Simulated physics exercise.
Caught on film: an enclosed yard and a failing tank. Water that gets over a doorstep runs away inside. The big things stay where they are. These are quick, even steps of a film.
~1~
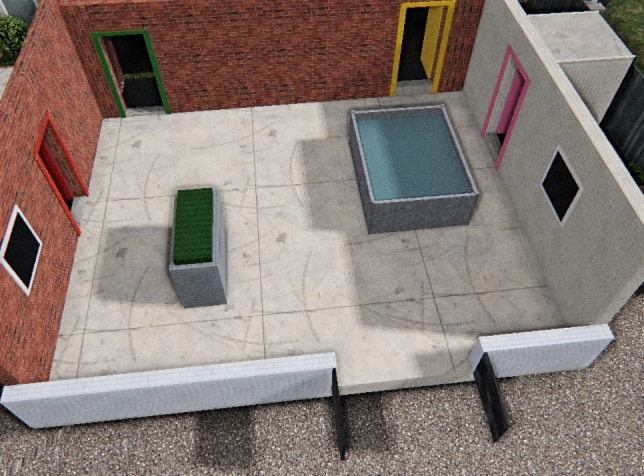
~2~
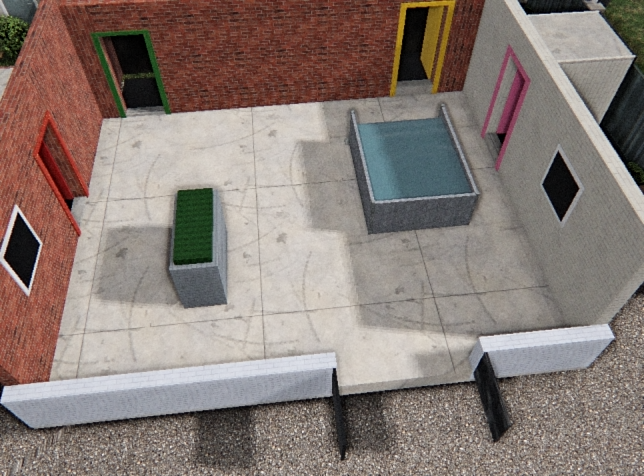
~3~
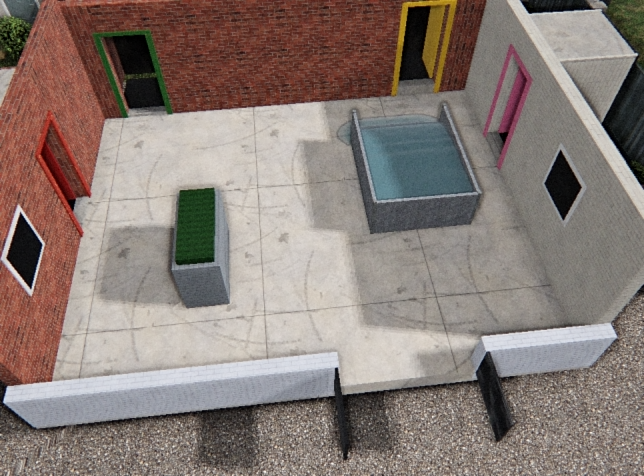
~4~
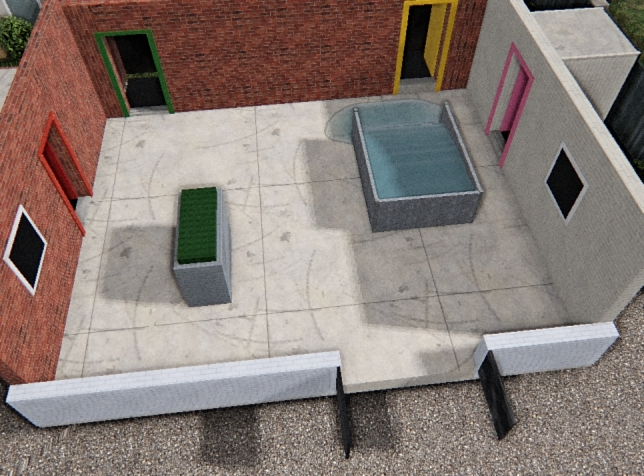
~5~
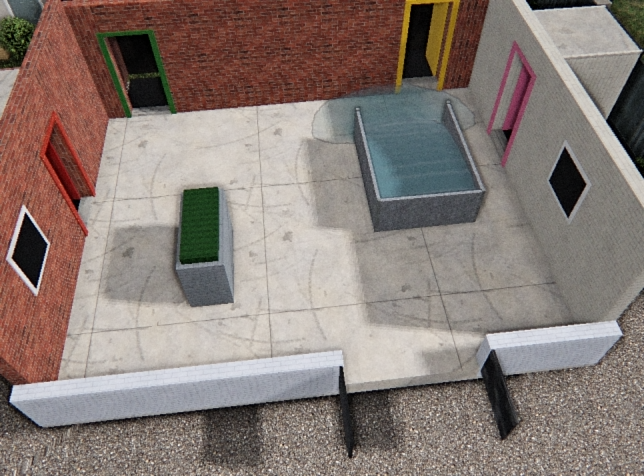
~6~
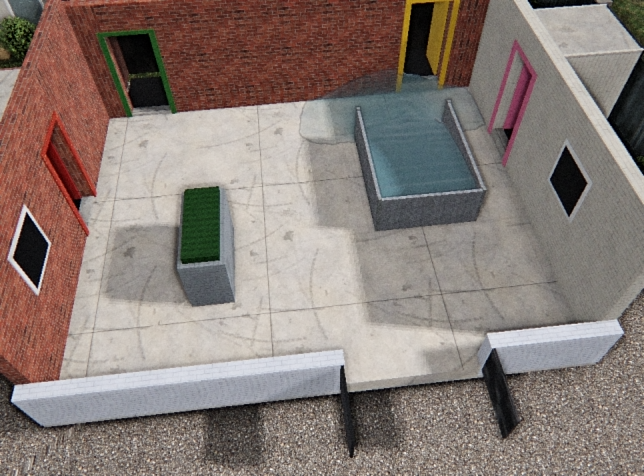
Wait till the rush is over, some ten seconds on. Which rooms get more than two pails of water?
One by one: The green door takes more than that; the pink door stays under that; the yellow door takes more than that; the red door takes more than that.
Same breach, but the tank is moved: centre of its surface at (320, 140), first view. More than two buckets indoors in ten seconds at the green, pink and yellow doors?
Green goes over, pink keeps below it, yellow keeps below it.
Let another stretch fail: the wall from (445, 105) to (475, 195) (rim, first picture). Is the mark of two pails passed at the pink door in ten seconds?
My reading: Pink door floods.
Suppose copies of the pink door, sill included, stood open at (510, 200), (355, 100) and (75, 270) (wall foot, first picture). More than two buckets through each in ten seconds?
In turn: Stays under, goes over, keeps below it.
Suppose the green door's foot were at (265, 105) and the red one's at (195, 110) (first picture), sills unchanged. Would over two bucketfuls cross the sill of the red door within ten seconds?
One by one: The red door holds.
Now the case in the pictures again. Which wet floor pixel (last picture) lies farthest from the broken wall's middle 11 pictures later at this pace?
I would point to (142, 119).
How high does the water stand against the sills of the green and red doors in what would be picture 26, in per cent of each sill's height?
Near 80 and 250 in a hundred.
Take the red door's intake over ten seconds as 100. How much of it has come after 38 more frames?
Close to 65 %.
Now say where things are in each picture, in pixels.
Still water in the tank at (410, 153), in the first frame.
The front is at (347, 143), out from the gap on the tank's far side, in the second frame.
The front is at (342, 133), out from the gap on the tank's far side, in the third frame.
The front is at (331, 124), out from the gap on the tank's far side, in the fourth frame.
Water pours out on the tank's far side and has run to (333, 99), in the fifth frame.
Water pours out on the tank's far side and has run to (311, 101), in the sixth frame.
A moment on, water covers 10 % of the floor; the green door not reached, the pink door not reached, the yellow door over two buckets in, the red door not reached.
Next, water covers 25 % of the floor; the green door wet at the sill, nothing in, the pink door wet at the sill, nothing in, the yellow door far over two buckets in, the red door not reached.
Then, water covers 50 % of the floor; the green door wet at the sill, nothing in, the pink door wet at the sill, nothing in, the yellow door far over two buckets in, the red door wet at the sill, nothing in.
Later, water covers 75 % of the floor; the green door under two buckets in, the pink door wet at the sill, nothing in, the yellow door far over two buckets in, the red door over two buckets in.
In the end, water covers 90 % of the floor; the green door over two buckets in, the pink door wet at the sill, nothing in, the yellow door far over two buckets in, the red door far over two buckets in.
